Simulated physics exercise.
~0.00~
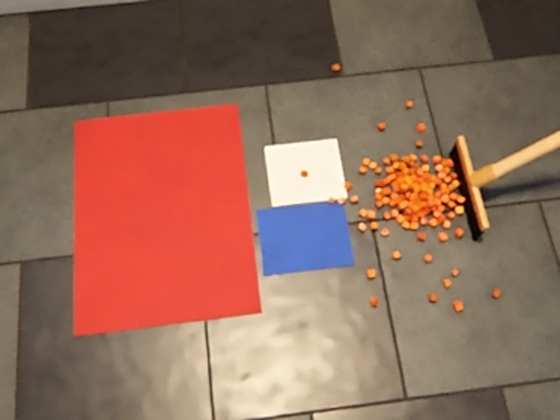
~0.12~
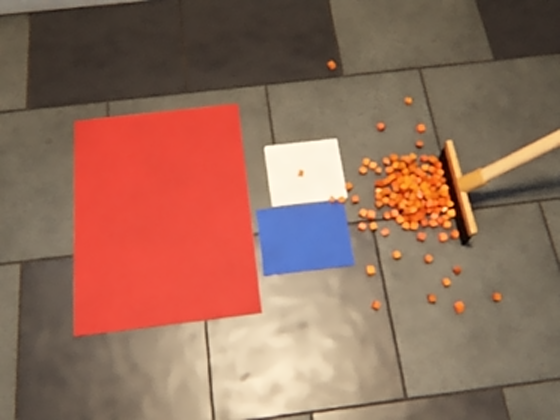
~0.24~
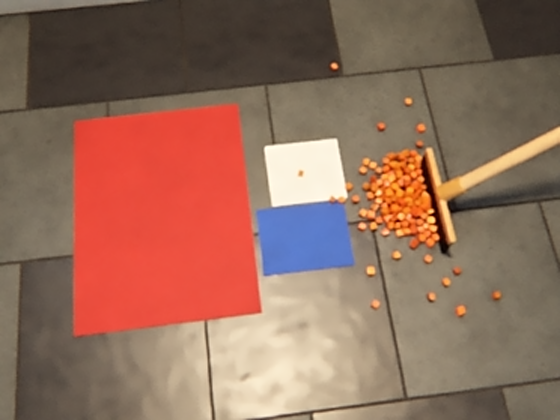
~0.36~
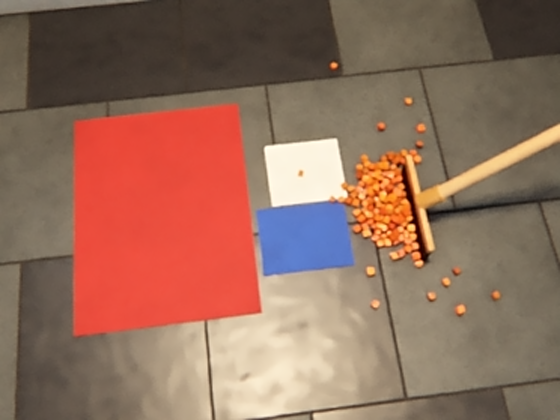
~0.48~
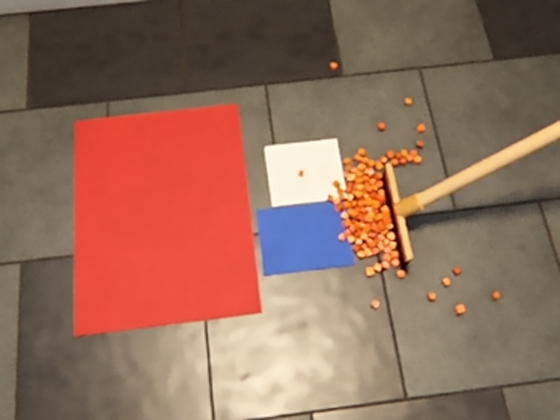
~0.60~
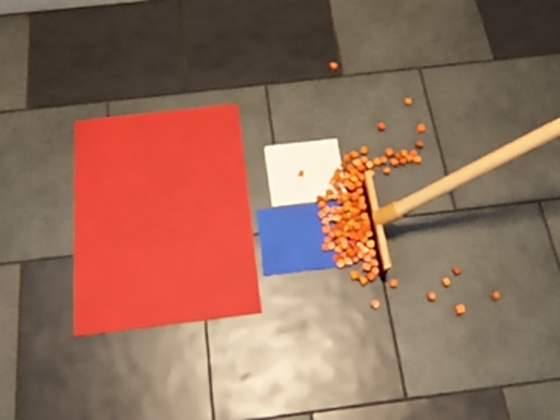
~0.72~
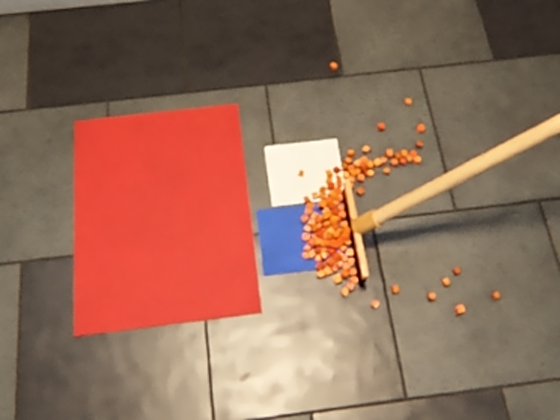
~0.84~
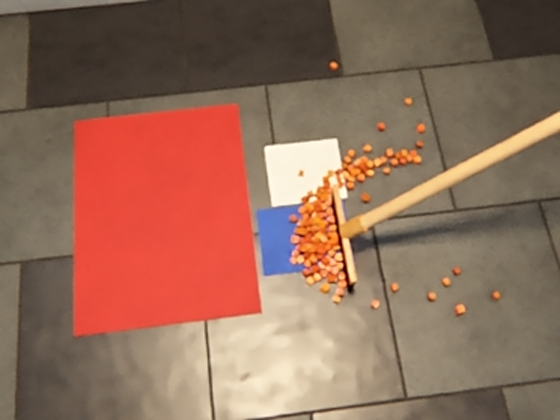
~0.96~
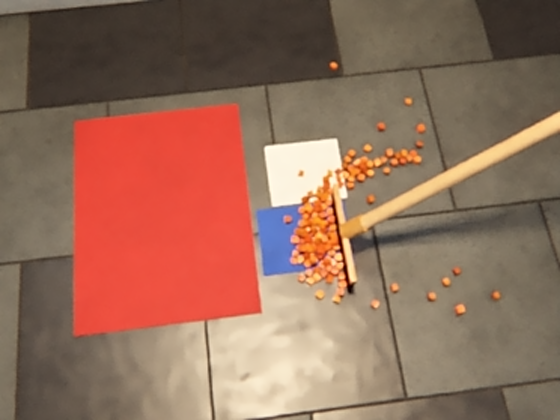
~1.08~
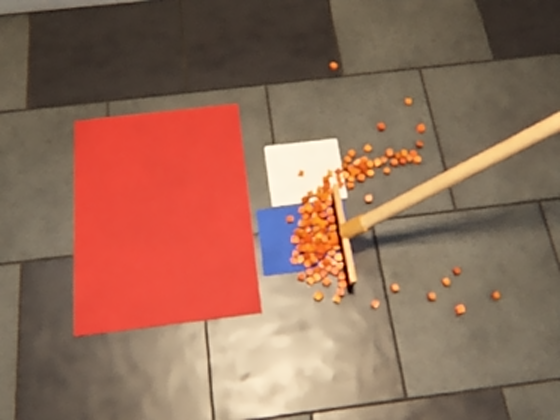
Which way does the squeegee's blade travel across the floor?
The blade travels to the left, pushing the orange cubes towards the mats before it stops.
